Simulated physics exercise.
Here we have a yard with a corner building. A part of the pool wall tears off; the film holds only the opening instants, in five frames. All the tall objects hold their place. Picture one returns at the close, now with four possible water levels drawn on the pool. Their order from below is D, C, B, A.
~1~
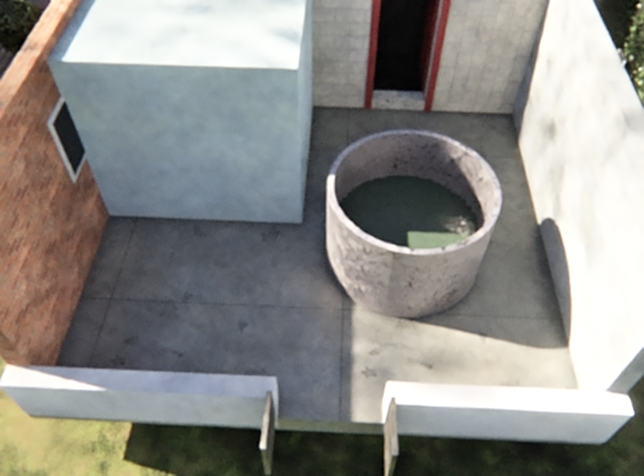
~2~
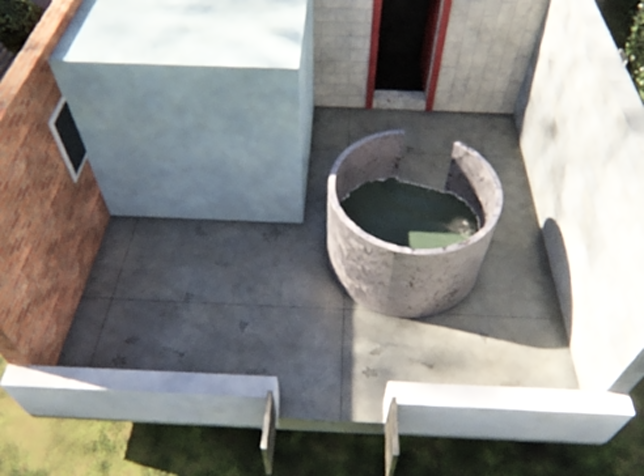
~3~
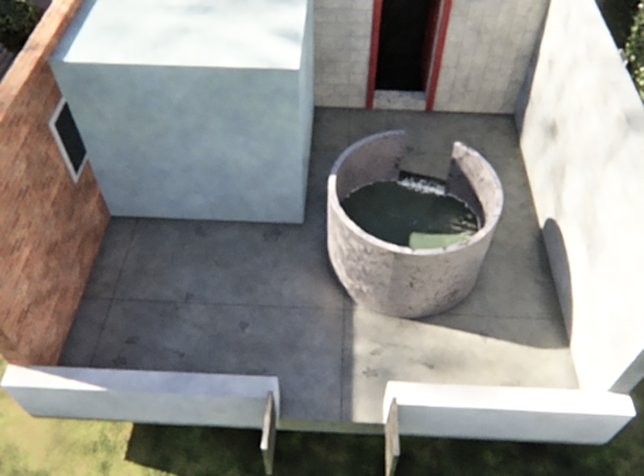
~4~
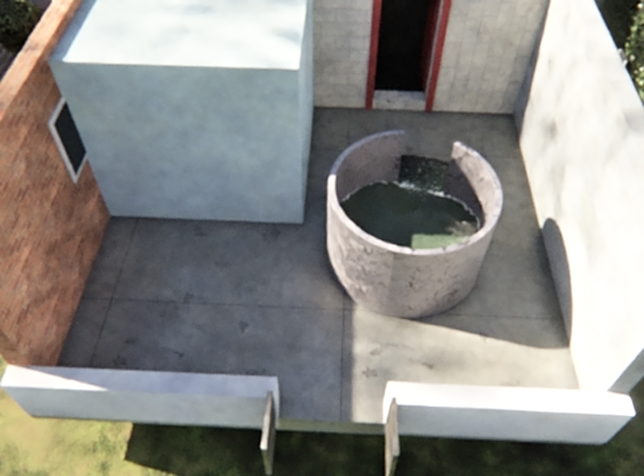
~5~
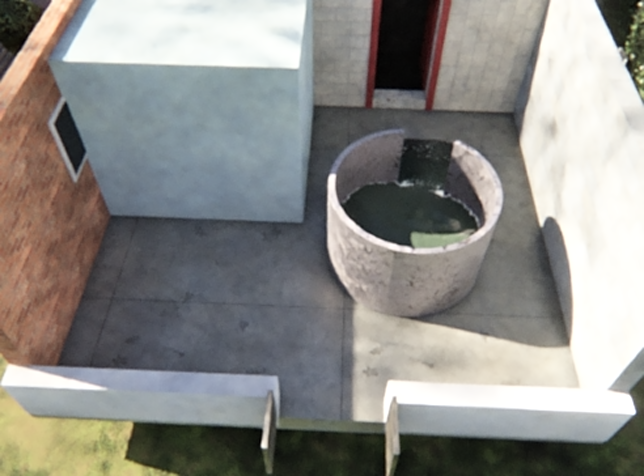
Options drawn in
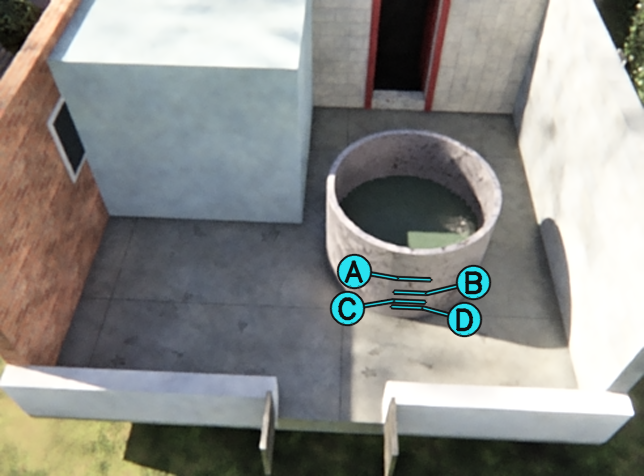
A round stone pool's back wall opens, and dark water pours out through the gap.
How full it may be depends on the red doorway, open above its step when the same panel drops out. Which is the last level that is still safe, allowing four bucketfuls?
Level B just does it.
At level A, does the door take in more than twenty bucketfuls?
No.
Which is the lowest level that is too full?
The answer is A.
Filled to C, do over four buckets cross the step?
No.
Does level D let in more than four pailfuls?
No, that is safe.
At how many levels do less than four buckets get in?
Three of the four.
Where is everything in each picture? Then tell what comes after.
Water in the pool at rest, its middle at (407, 227); foot of the red doorway at (398, 109); open gate at (332, 377), in the first frame.
Water covers 1 % of the ground, its front hidden from here, in the second frame.
Water covers 2 % of the ground, its front hidden from here, in the third frame.
Water covers 5 % of the ground, its front hidden from here, in the fourth frame.
Water covers 10 % of the ground, its front hidden from here, in the fifth frame.
In cyan, A at (413, 279); B at (410, 292); C at (408, 301); D at (407, 307); from the bottom up D, C, B, A.
For level A, about 13 bucketfuls get in.
For level B, a bucket or two gets in.
For level C, nothing gets over.
For level D, nothing gets over.
